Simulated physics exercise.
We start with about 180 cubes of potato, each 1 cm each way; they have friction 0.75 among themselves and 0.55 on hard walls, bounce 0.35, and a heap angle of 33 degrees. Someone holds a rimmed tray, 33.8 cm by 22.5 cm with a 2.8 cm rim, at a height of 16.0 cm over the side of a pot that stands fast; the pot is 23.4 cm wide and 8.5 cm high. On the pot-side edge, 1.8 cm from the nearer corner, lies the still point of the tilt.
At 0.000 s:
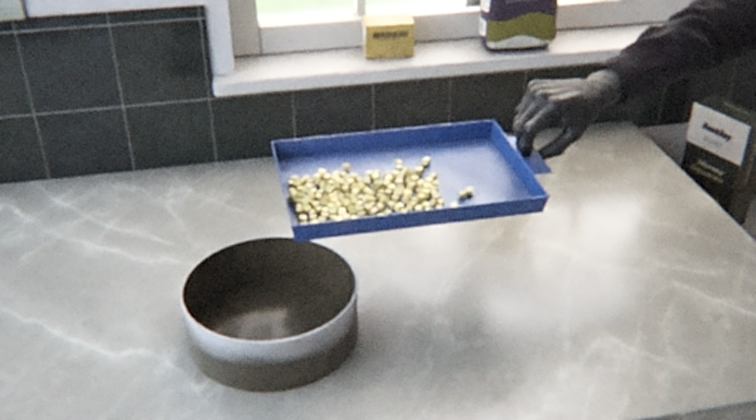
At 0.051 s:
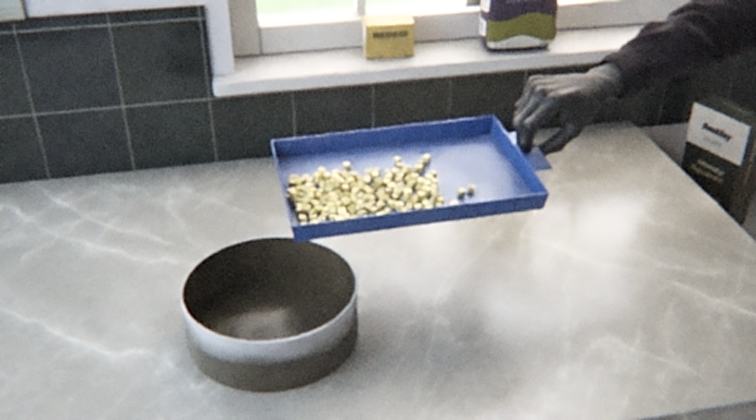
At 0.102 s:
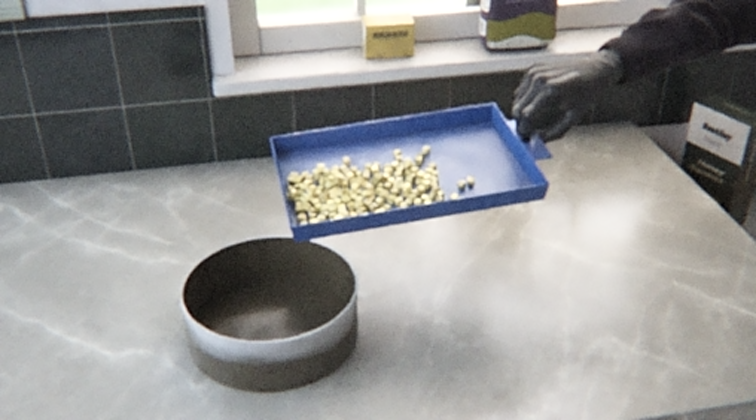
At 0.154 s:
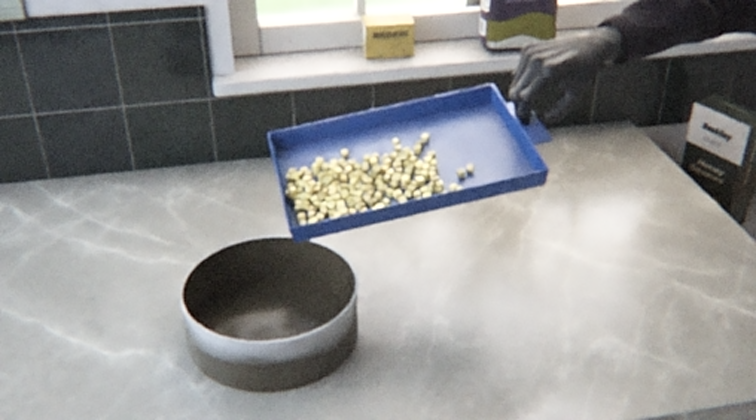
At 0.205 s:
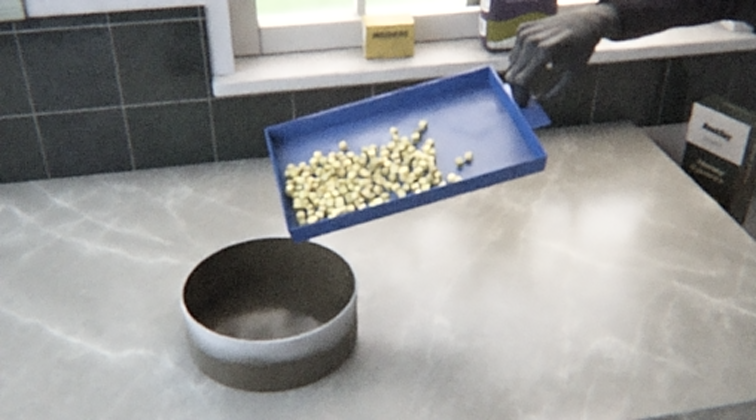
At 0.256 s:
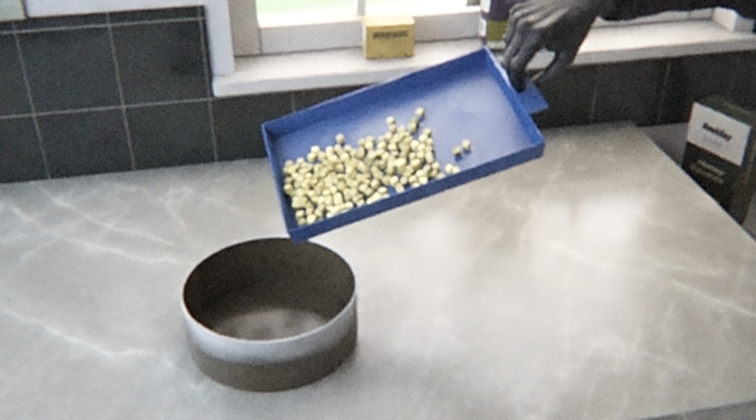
On a pale marbled counter by a window, a dark-gloved hand held a blue tray of small yellowish pieces beside a round pot, then raised the tray's right side, slanting it down toward the left.
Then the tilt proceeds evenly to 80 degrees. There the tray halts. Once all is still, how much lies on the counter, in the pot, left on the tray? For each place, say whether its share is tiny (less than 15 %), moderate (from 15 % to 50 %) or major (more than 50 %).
Shares - counter: Tiny, pot: Major, tray: Moderate.
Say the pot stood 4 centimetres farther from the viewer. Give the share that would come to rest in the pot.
It would be near 75 per cent.
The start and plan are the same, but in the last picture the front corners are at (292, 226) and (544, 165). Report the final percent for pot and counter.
Pot 70 % / counter 0 %.
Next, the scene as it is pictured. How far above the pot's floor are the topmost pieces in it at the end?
Top level: Approx. 2.0 cm.
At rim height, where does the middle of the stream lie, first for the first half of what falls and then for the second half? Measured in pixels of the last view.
Roughly (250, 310) to begin with, later roughly (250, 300).
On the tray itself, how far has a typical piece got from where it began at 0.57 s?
Roughly 3 cm.
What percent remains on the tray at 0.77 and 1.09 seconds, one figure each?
Earlier moment 100, later moment 80.
After 0.57 s, tilt 50 degrees; the tray holds 100 %, the pot 0 %.
Then, at 0.77 s, tilt 69 degrees; the tray holds 100 %, the pot 0 %.
After 1.09 s, tilt 80 degrees; the tray holds 80 %, the pot 10 %.
By 2.5 s all is still; counter 0 %, pot 70 %, tray 30 %.
